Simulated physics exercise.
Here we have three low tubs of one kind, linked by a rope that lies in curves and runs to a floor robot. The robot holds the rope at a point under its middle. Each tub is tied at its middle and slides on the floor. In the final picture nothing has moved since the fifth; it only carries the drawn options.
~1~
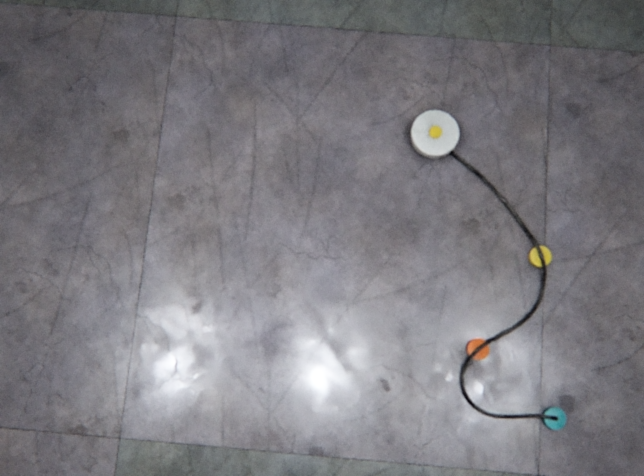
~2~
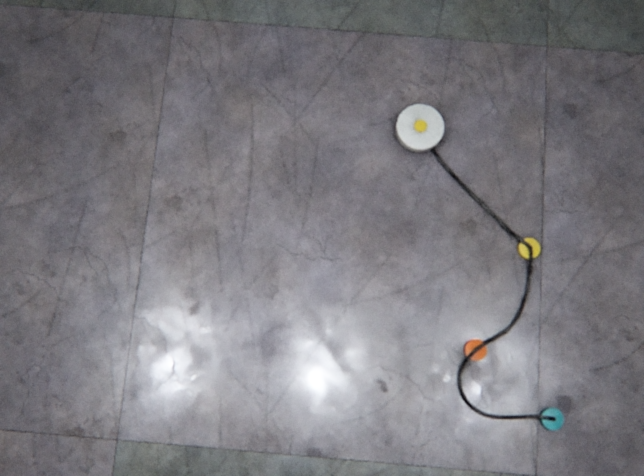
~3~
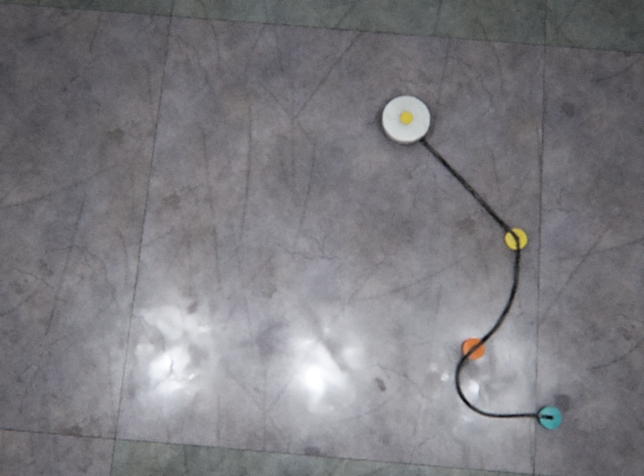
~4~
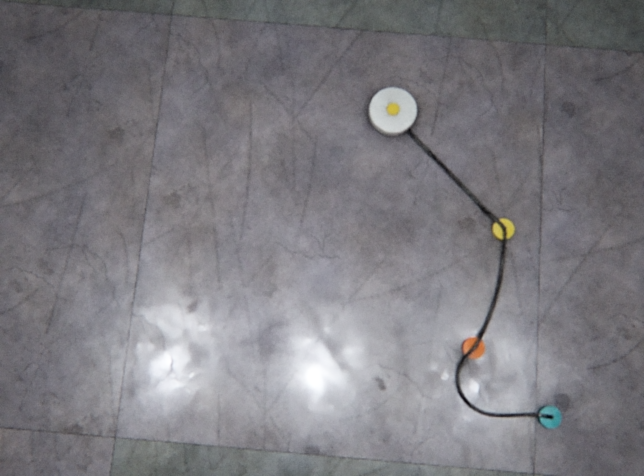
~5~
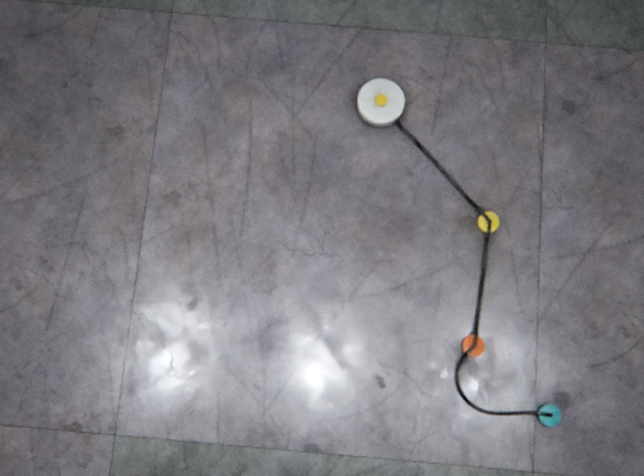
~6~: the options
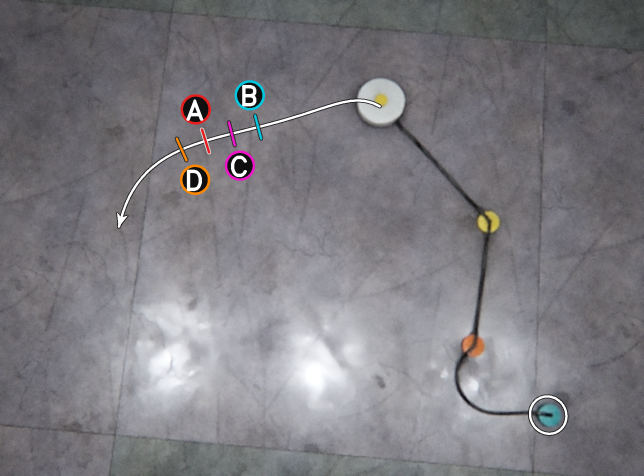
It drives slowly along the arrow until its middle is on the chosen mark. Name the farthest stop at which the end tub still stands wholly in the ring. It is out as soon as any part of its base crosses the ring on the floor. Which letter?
It should halt at C.
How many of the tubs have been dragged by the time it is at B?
By then, two.
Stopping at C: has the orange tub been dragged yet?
By then, yes.
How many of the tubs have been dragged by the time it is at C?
Two.
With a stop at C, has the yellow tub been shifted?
Yes.
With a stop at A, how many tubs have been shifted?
By then, three.
On the marked copy, A at (206, 141); B at (258, 127); C at (232, 134); D at (182, 150); the ring at (548, 415); the route from (380, 106) via (232, 134) to (119, 227).
With C. Early on, robot (328, 103); turquoise tub (549, 415); orange tub (473, 335); yellow tub (445, 213).
Further on, robot (276, 119); turquoise tub (549, 415); orange tub (467, 320); yellow tub (410, 209).
At the end, robot (231, 131); turquoise tub (549, 415); orange tub (454, 302); yellow tub (372, 207); the ringed tub at the far end is still in its ring.
As for the rest, A drags the last tub to (541, 404); B is safe but short; D drags the last tub to (530, 392).
